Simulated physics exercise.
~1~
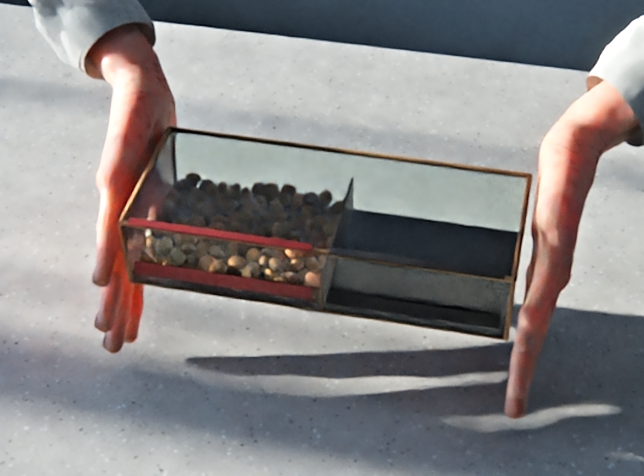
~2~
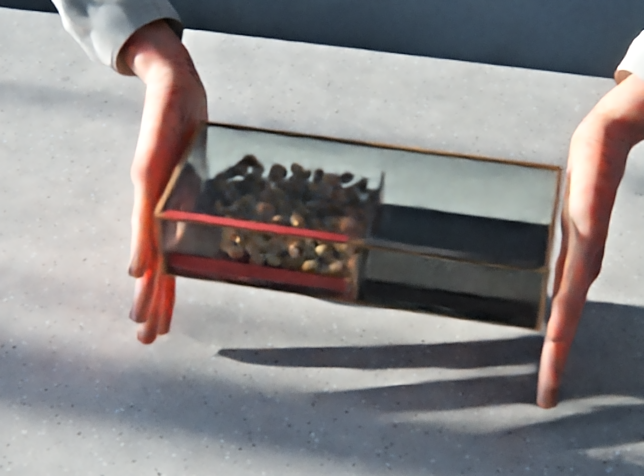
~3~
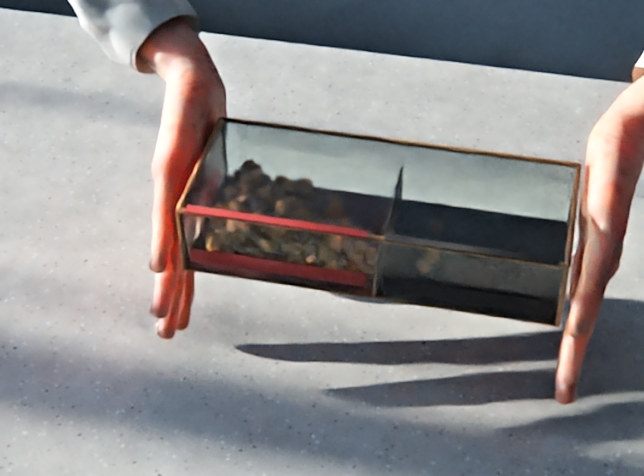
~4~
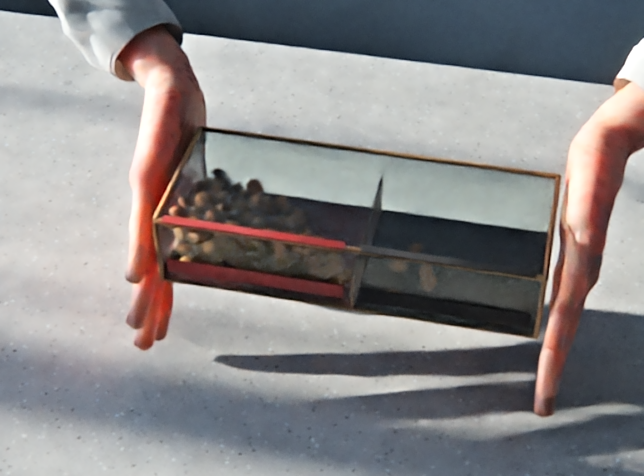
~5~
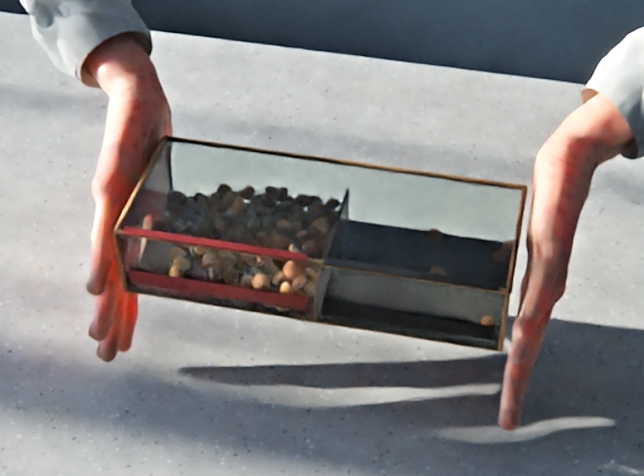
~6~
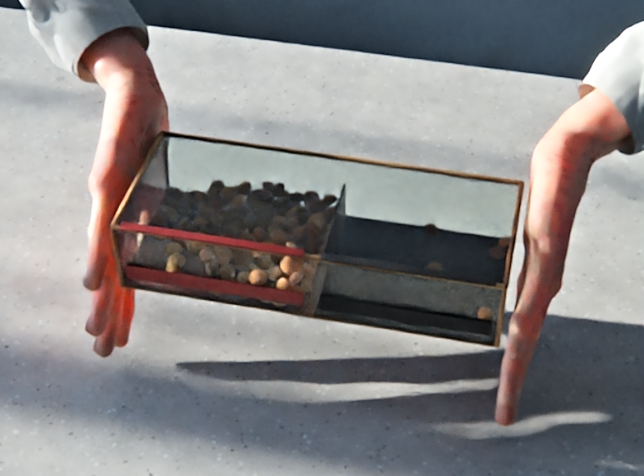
Glass box of small brown pieces being shaken sideways between two hands, a few ending up across the divider on the right.
